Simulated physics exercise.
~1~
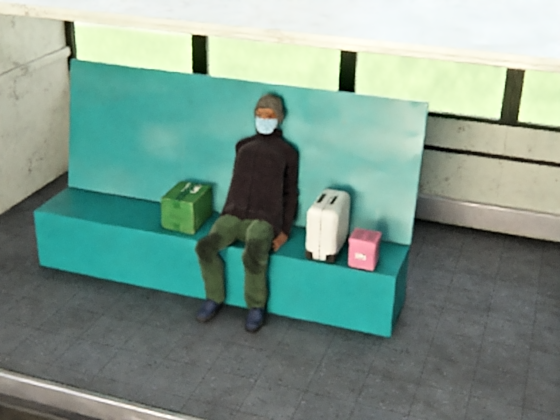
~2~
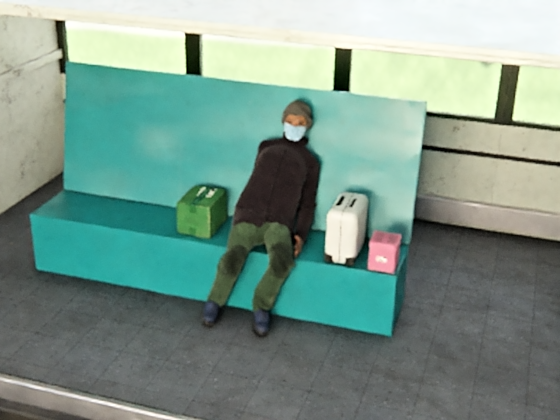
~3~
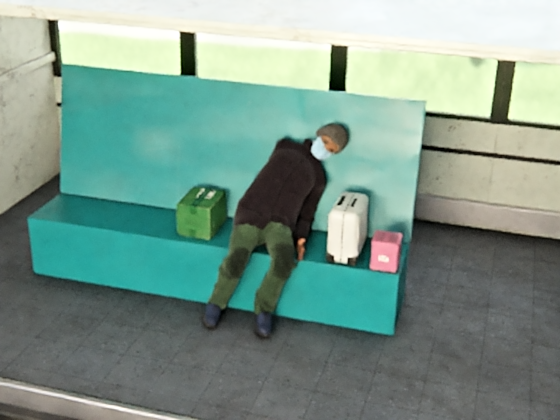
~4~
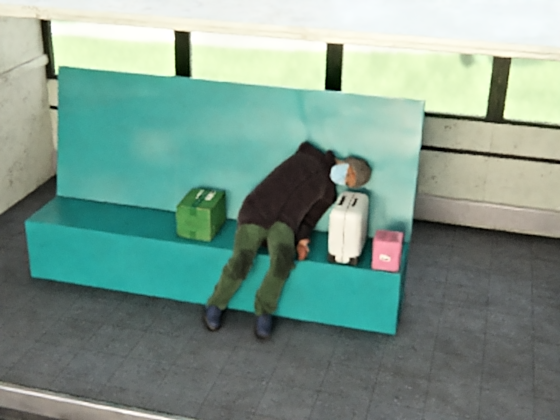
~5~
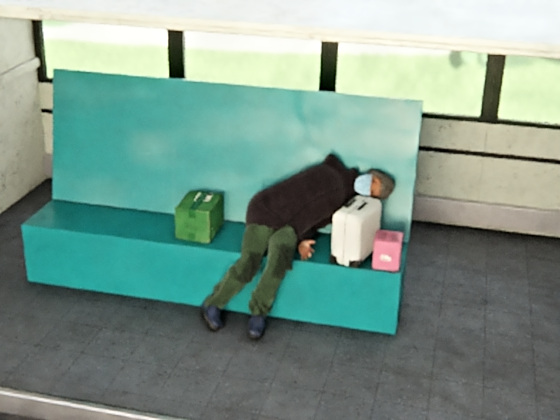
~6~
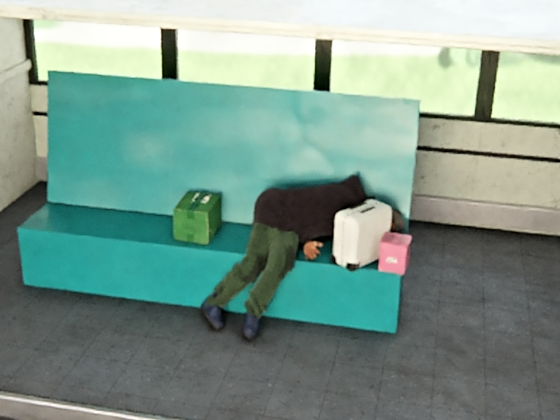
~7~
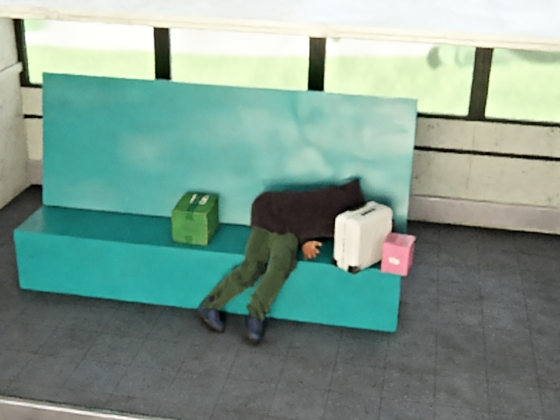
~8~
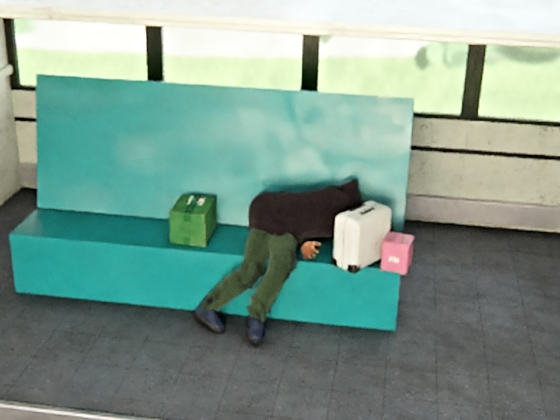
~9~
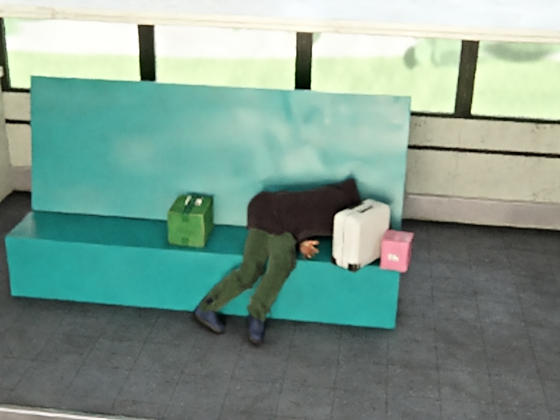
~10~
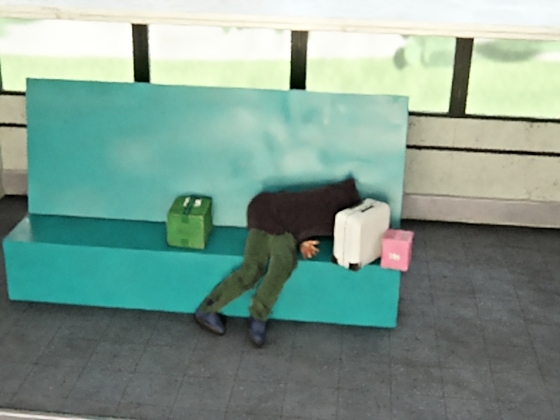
On a teal bench, a masked person slumps right behind a white case and stays there.
